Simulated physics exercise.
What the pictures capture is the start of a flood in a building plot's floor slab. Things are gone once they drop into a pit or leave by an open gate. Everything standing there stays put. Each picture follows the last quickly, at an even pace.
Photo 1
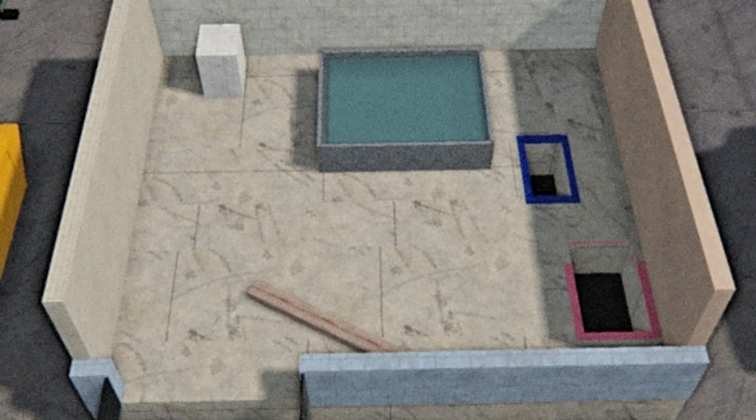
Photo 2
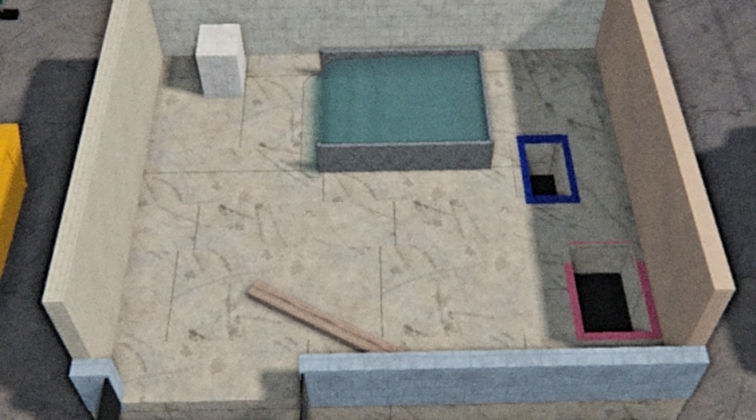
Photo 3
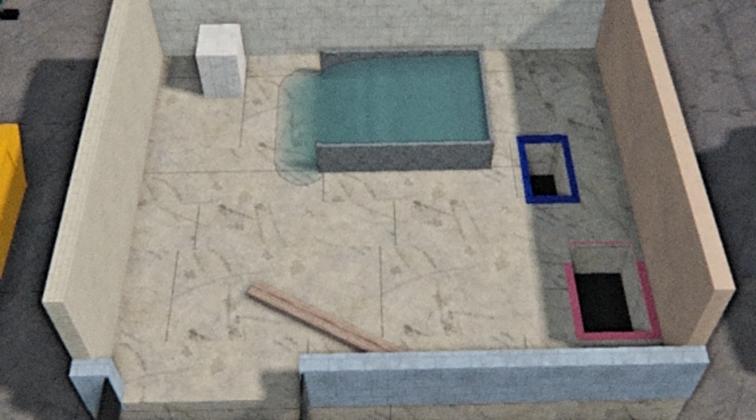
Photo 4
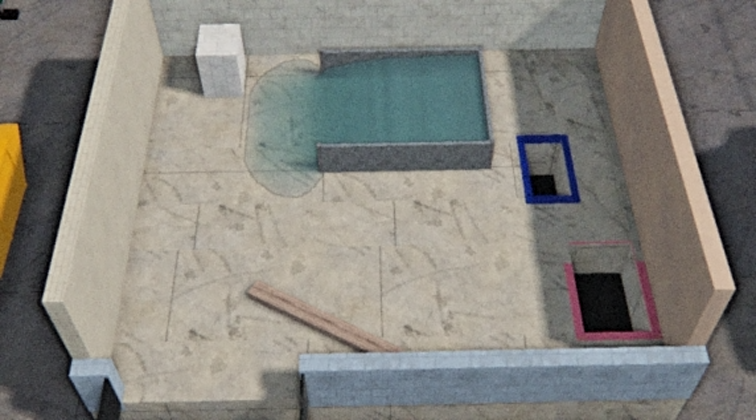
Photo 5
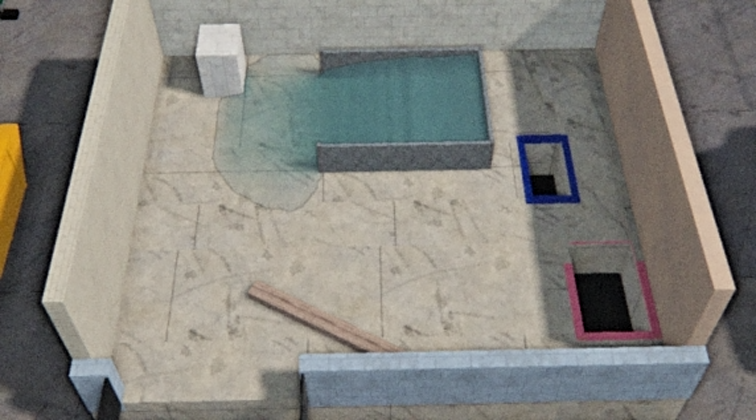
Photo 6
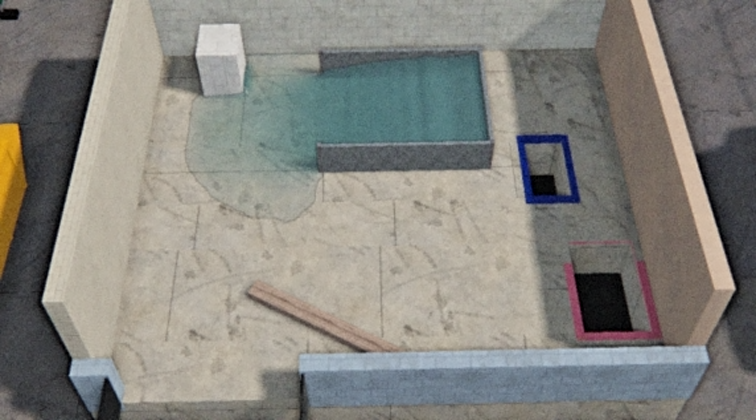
Walled building plot with two floor pits, water pouring from a tank's open left side and spreading across the pale slab.
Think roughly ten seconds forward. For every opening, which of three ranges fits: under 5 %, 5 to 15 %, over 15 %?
The gate carries off plenty - exceeding fifteen per cent. The pink pit carries off next to nothing - beneath five per cent. The blue pit carries off next to nothing - beneath five per cent.
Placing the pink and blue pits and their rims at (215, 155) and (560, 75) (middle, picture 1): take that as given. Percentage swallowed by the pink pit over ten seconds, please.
Pink: About 65 %.
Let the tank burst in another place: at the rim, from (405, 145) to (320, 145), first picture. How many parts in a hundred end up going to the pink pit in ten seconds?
In percent, pink takes 30.
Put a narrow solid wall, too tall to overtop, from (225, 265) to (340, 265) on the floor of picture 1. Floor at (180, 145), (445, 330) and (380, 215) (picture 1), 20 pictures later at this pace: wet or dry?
Going spot by spot: Drenched, then high and dry, then high and dry.
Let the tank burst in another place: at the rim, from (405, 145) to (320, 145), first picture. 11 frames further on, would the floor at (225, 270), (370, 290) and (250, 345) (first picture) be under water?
In the order asked: Sodden, sodden, sodden.
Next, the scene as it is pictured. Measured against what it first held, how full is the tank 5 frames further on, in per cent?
Estimate: Around 64 per cent.
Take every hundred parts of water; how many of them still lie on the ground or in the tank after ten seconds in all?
Near 56 in a hundred.
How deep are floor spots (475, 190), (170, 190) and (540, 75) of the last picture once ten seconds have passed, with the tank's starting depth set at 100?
I'd say around 0 per cent, then 8 per cent, then 4 per cent.
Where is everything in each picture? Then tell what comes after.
The first frame shows still water in the water tank at (403, 98).
In the second frame, water pours out at (323, 115) and has run to (311, 172).
In the third frame, water pours out at (324, 116) and has run to (299, 181).
In the fourth frame, water pours out at (324, 117) and has run to (283, 191).
In the fifth frame, the front is at (245, 191), out from the gap at (324, 117).
In the sixth frame, the front is at (194, 166), out from the gap at (324, 117).
A moment on, water covers 25 % of the floor; the gate 0 %, the pink pit 0 %, the blue pit 0 %.
Next, water covers 30 % of the floor; the gate 0 %, the pink pit 0 %, the blue pit 0 %.
Then, water covers 40 % of the floor; the gate 2 %, the pink pit 0 %, the blue pit 0 %.
Later, water covers 55 % of the floor; the gate 21 %, the pink pit 0 %, the blue pit 0 %.
In the end, water covers 80 % of the floor; the gate 42 %, the pink pit 2 %, the blue pit 0 %.
